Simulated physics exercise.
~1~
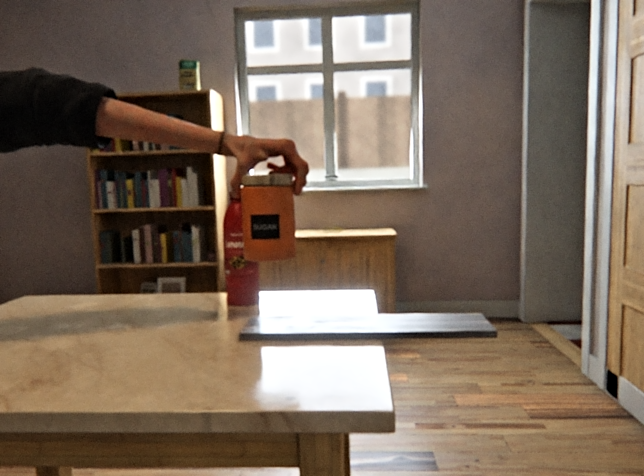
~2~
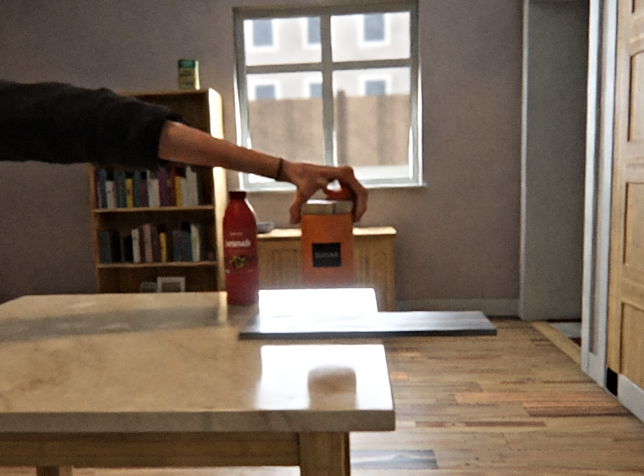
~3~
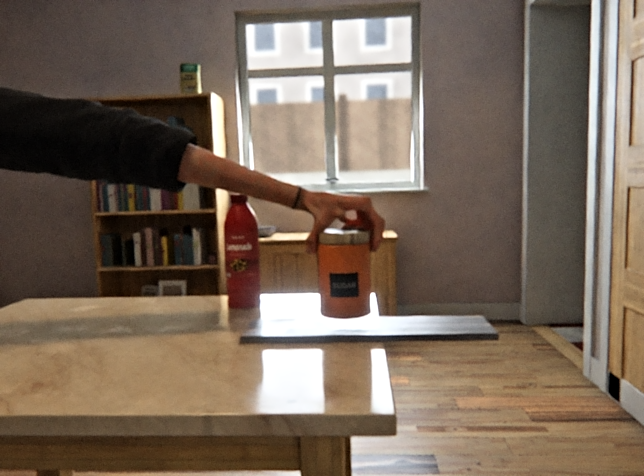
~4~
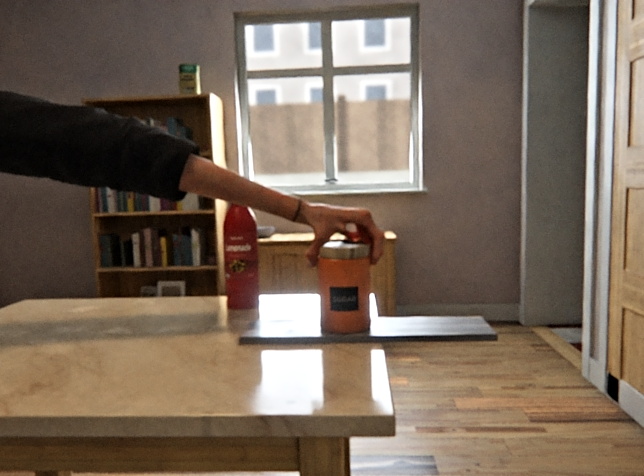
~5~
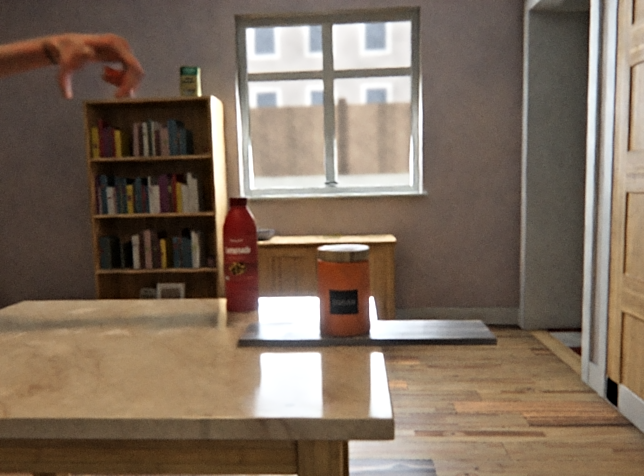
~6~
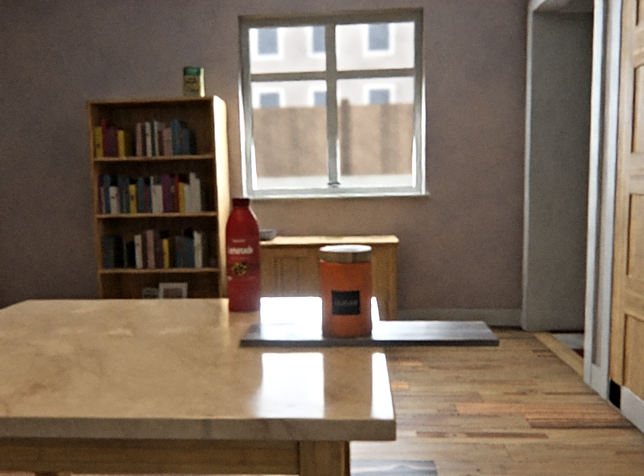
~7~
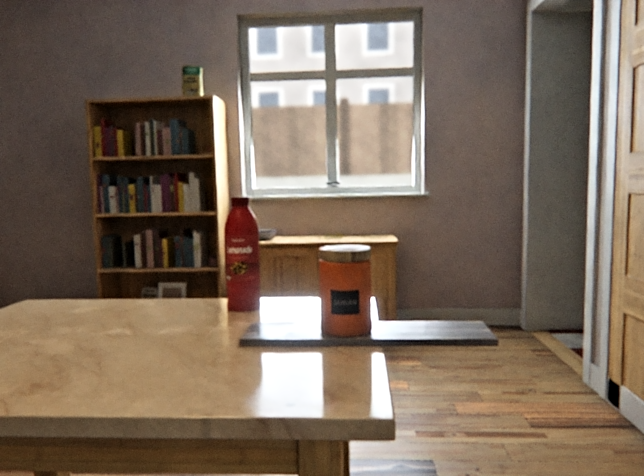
To begin with, a hand reaching in from the left holds an orange jar with a dark label in the air above a table, where a grey plank sticks out past the right edge and a red bottle stands behind. The hand carries the jar to the right and lowers it. It sets the jar upright on the plank, near the table's edge. The fingers then let go, and the hand draws back to the left and out of view. The plank stays level on the table, with the jar standing still on it and the bottle unmoved.
